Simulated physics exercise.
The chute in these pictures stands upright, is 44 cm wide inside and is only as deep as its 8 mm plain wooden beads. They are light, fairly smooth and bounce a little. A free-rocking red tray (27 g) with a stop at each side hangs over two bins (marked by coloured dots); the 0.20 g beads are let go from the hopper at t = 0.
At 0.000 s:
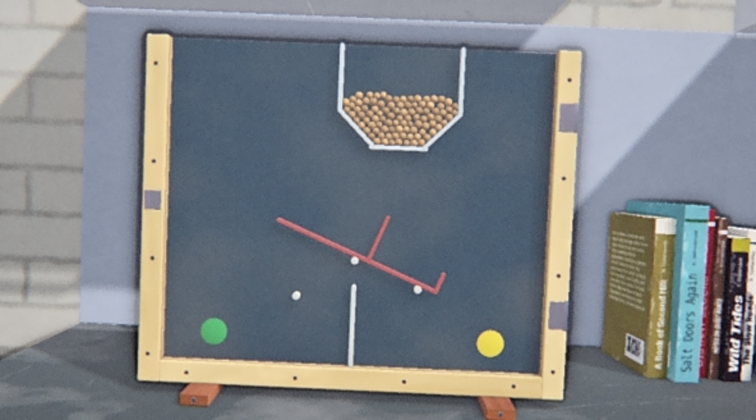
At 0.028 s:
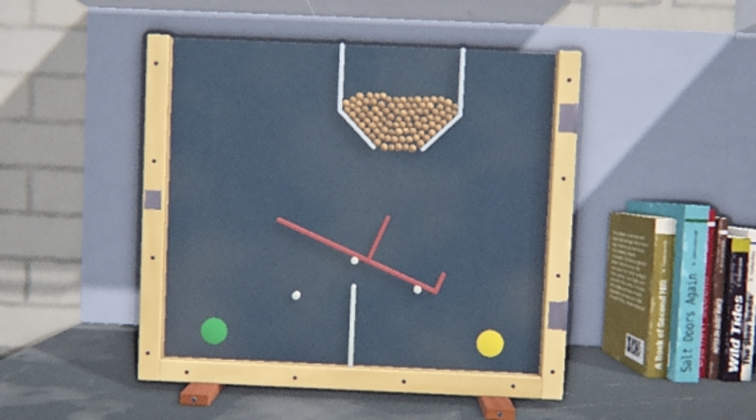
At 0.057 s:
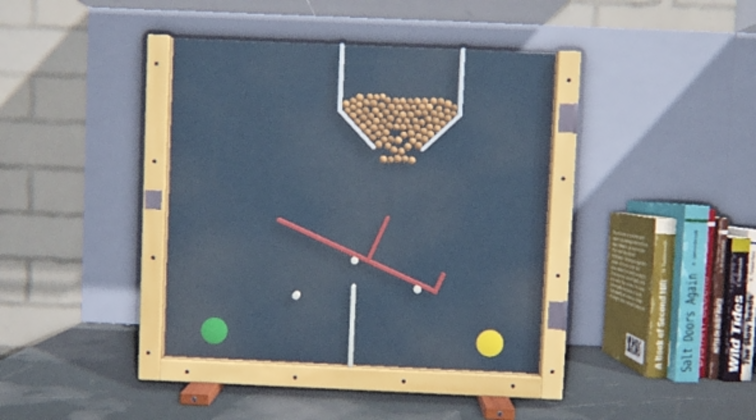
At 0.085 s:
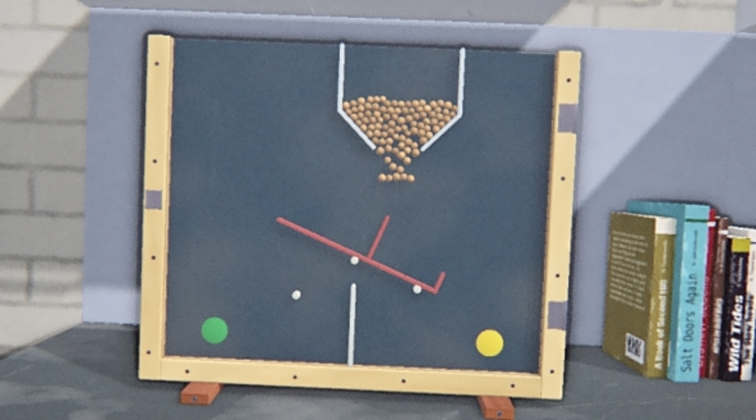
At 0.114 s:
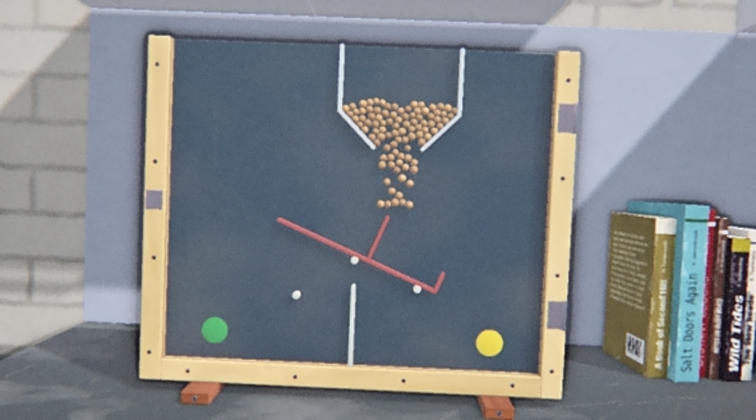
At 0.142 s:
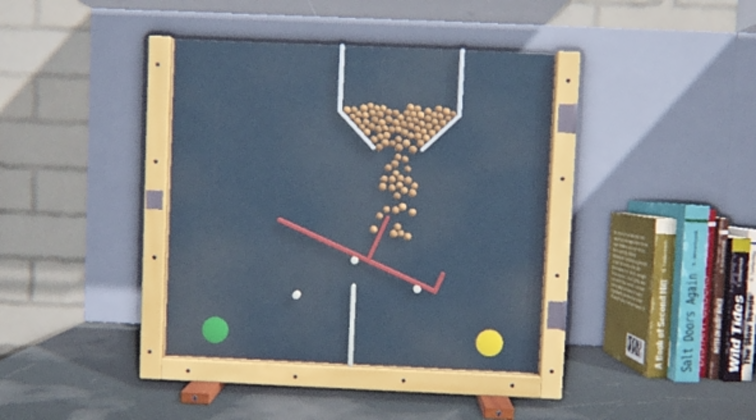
A dark, wood-framed board stands on a grey surface against a pale brick wall, seen from the front by a still camera, with books at the right. A white-outlined hopper of tan beads sits above a red tray sloping down rightward, with green and yellow discs below. The hopper's bottom opens and beads pour down around the tray's upright wall, while the tray stays still.
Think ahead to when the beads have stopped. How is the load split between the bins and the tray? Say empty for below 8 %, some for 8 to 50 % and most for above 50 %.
Yellow bin some. Green bin empty. Tray most.
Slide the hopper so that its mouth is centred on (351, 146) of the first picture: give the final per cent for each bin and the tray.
Yellow bin: 0; green bin: 0; tray: 95.
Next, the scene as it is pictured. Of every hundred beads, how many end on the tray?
Some 65 per cent.
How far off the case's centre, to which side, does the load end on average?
About 7 cm to the right.
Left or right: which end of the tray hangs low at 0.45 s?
The right end.
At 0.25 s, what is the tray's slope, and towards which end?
Some 20° with the right end low.
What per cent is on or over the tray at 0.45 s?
Roughly 85 per cent.
After 0.45 s, 100 % have left the hopper; tray right end down 22°; on or over it 85 %, past it to the left 0 %, to the right 15 %.
After 0.80 s, 100 % have left the hopper; tray right end down 22°; on or over it 65 %, past it to the left 0 %, to the right 35 %.
Settled by 1.8 s, yellow bin 35 %, green bin 0 %, tray 65 %; tray right end down 22°.
